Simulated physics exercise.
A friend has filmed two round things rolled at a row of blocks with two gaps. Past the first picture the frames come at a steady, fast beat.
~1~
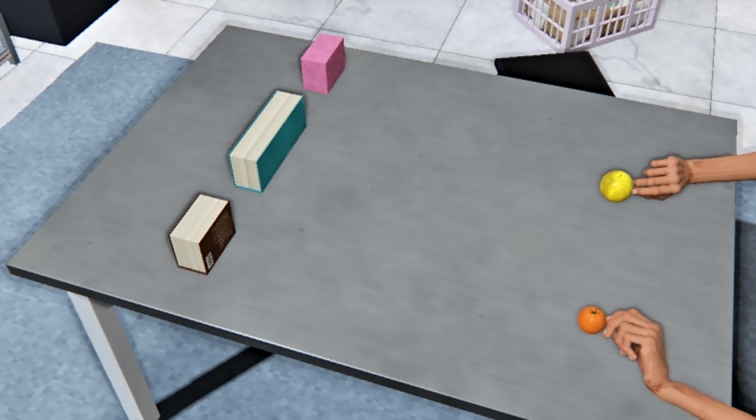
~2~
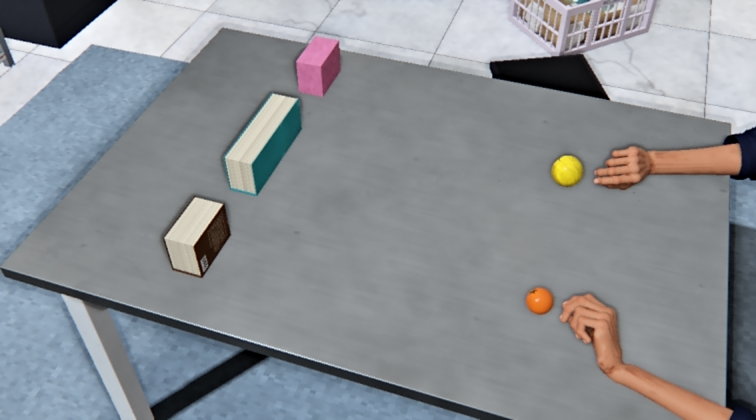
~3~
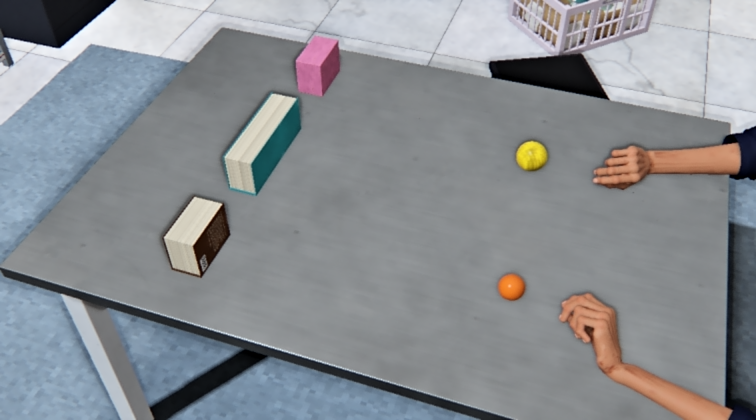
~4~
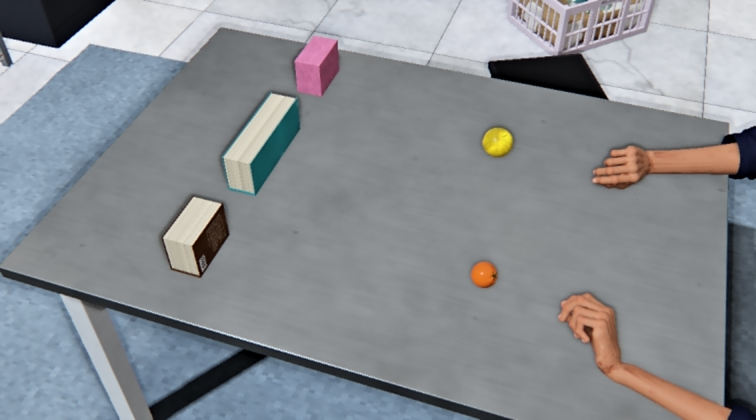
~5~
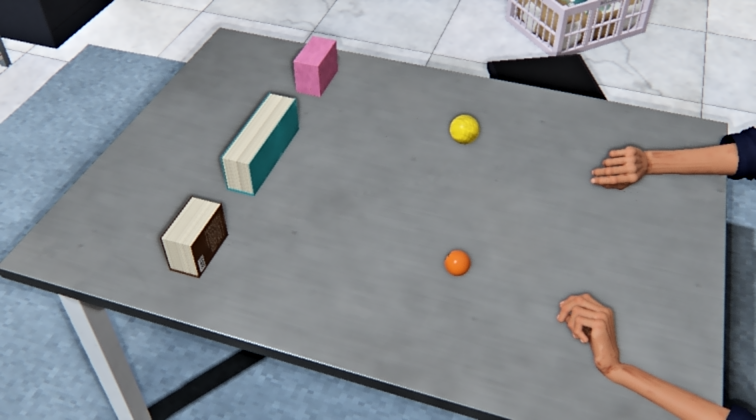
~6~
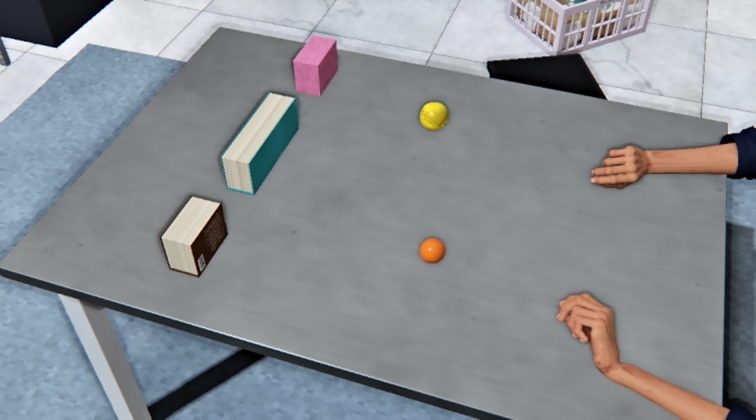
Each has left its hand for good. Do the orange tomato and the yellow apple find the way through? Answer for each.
As it turns out, the orange tomato is stopped; the yellow apple is stopped.
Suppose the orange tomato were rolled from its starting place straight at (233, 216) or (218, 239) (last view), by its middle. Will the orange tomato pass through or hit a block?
One after another: It gets past; hits a block.
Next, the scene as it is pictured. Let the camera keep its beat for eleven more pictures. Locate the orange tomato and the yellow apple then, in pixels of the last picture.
Near (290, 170) and (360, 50).
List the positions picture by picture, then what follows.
The first frame shows orange tomato (592, 320) under the hand; yellow apple (617, 187) under the hand; brown book (204, 234).
The second frame shows orange tomato (540, 301); yellow apple (567, 172).
The third frame shows orange tomato (511, 288); yellow apple (532, 157).
The fourth frame shows orange tomato (484, 275); yellow apple (498, 142).
The fifth frame shows orange tomato (458, 264); yellow apple (465, 130).
The sixth frame shows orange tomato (433, 251); yellow apple (434, 117); pink block (316, 66).
Then, 0.26 s on from there, orange tomato heading on near (335, 205); yellow apple coming back near (344, 72).
Then, 0.78 s on from there, orange tomato coming back near (295, 163); yellow apple moving sideways near (369, 44).
Then, 1.18 s on from there, orange tomato coming back near (315, 149); yellow apple moving sideways near (386, 180).
In the end, the orange tomato bounces off; the yellow apple bounces off.
